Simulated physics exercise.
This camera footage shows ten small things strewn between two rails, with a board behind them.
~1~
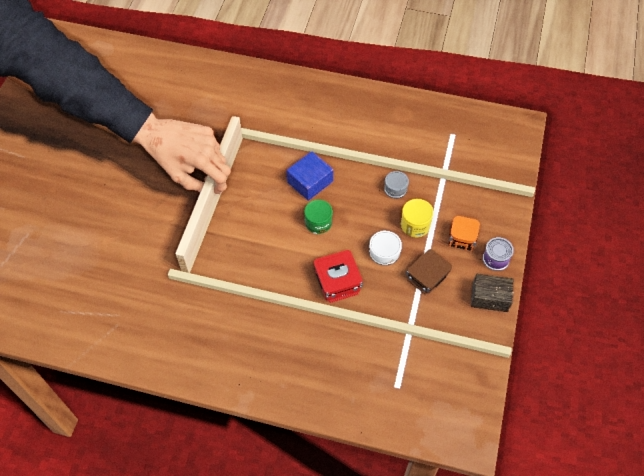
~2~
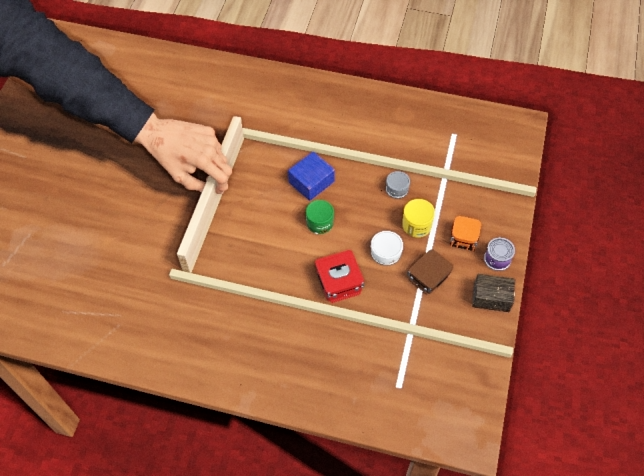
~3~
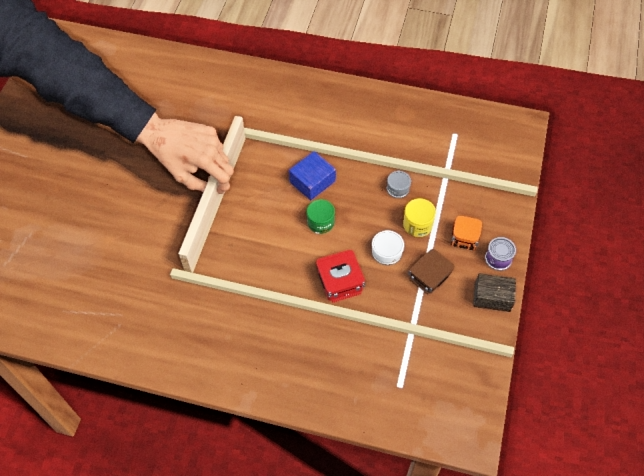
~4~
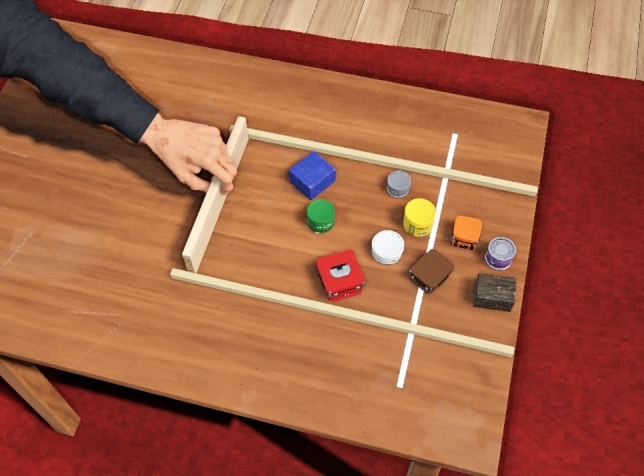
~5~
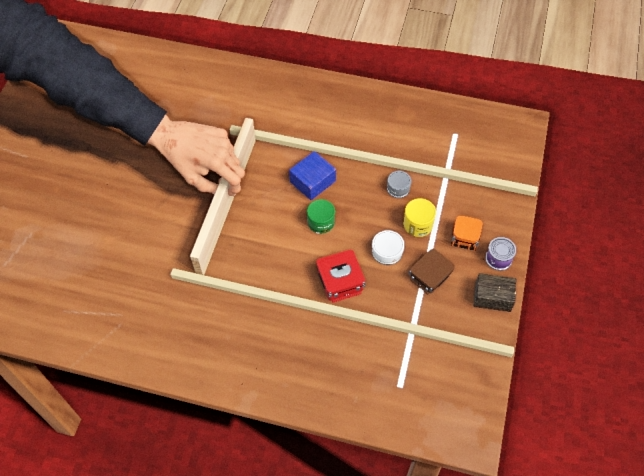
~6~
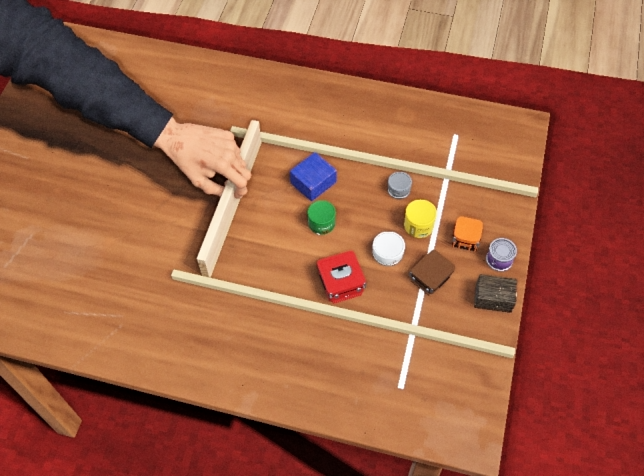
A hand held a wooden board behind ten small objects scattered between two rails on a table, then slid it a little to the right toward them, while the objects stayed where they were.
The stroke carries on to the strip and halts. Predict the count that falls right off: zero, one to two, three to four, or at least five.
The count is zero.
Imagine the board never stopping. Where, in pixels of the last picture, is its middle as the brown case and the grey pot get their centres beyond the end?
Near (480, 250) in the first case, near (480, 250) in the other.
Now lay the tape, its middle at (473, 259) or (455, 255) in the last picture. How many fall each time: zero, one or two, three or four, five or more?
Taken in order, that's just one or two and then one or two down.
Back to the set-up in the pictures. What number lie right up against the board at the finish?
It adds up to 4.
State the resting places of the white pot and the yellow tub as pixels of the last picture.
Approximately (442, 273) for one, approximately (463, 226) for the other.
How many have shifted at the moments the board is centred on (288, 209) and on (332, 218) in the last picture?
By the first moment it's 1, by the second it's 3.
Soon after, none off yet; black block at rest near (496, 294); purple pot at rest near (501, 255); orange case at rest near (467, 234).
At rest, the number that fall off is zero.
